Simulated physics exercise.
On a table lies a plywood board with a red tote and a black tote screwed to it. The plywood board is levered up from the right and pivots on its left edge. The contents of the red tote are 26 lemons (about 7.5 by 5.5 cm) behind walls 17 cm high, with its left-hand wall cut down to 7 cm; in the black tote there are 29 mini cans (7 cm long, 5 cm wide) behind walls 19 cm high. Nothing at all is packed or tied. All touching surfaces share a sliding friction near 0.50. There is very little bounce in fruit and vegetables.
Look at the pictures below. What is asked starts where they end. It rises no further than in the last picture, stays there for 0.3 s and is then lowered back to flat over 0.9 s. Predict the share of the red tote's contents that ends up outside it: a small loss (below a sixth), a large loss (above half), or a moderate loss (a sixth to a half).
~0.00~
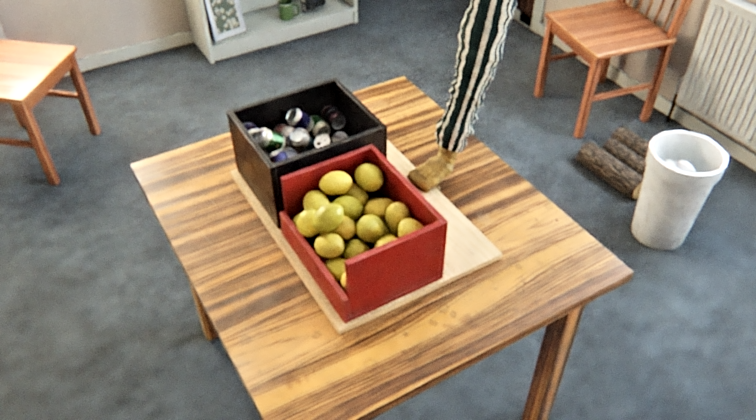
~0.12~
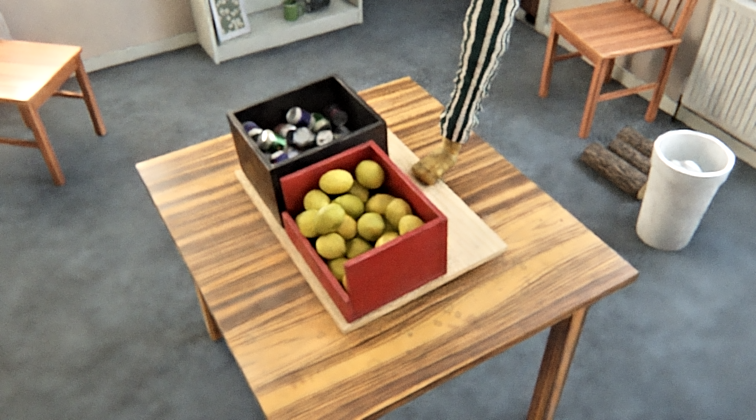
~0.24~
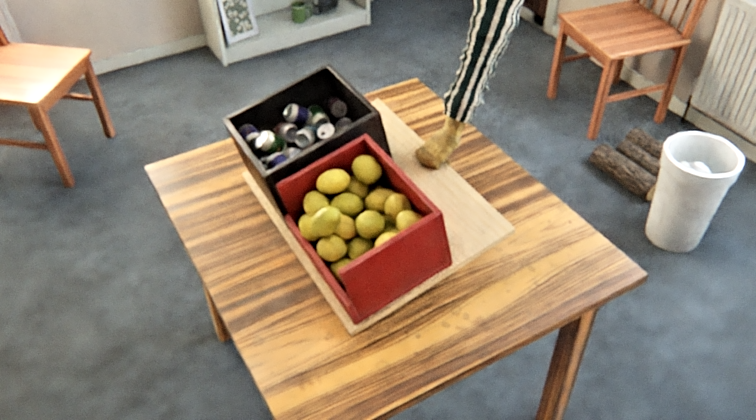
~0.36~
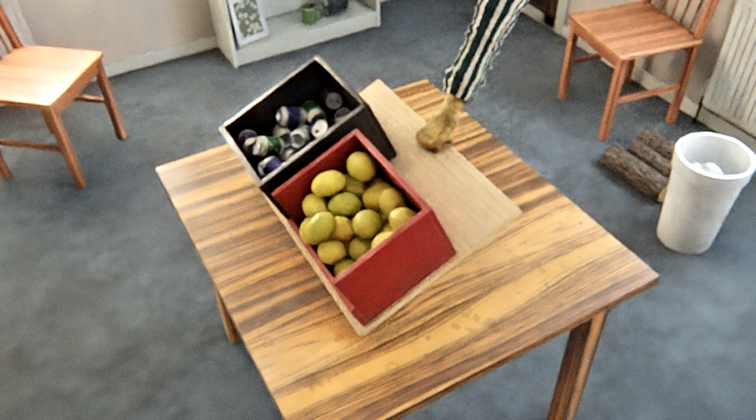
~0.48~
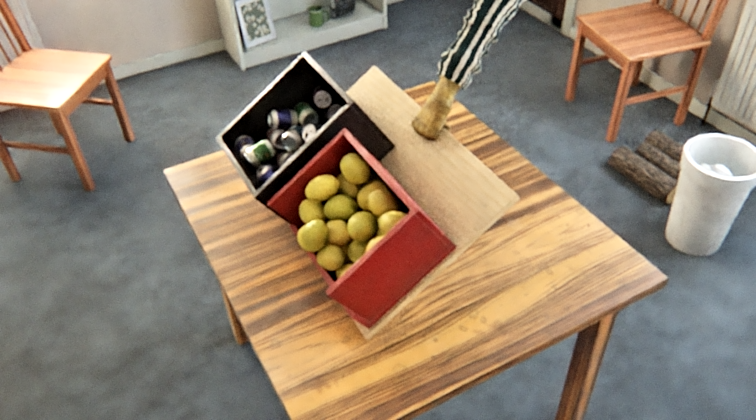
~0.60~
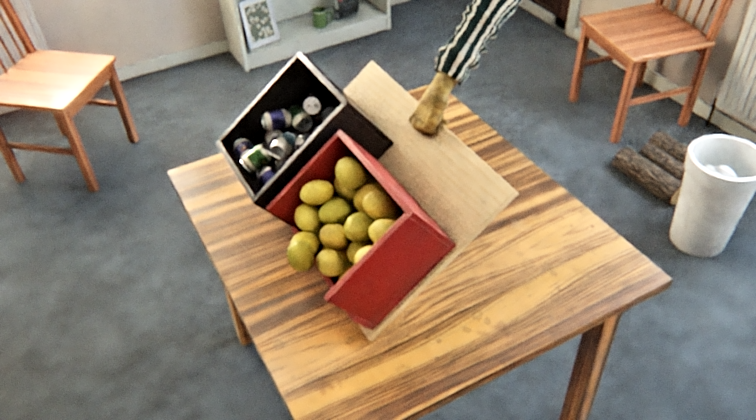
A moderate loss, a sixth to a half.
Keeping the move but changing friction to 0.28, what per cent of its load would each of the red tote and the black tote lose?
Red tote 20, black tote 0 per cent.
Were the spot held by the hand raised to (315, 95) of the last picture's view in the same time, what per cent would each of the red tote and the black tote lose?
In that setup the red tote sheds 80 per cent of its load, while the black tote sheds 40 per cent.
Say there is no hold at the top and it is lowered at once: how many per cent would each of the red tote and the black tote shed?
Red tote: 30%, black tote: 0%.
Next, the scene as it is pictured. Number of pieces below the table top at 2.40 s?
I'd estimate some 4 by that time.
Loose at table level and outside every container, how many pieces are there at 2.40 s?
Count: Around 4.
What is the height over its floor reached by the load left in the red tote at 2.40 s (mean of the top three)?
It comes to close to 13 centimetres.
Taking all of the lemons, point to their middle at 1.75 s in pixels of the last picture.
Middle approx. (384, 256).
After 0.89 s, tilt 36°; red tote 22 in, 4 out and black tote 29 in, 0 out.
After 1.25 s, tilt 24°; red tote 18 in, 8 out and black tote 29 in, 0 out.
After 1.75 s, tilt 0°; red tote 18 in, 8 out and black tote 29 in, 0 out.
Final count (at 2.40 s), red tote 18 in, 8 out and black tote 29 in, 0 out. Asked share, 8 of 26, 31 per cent.
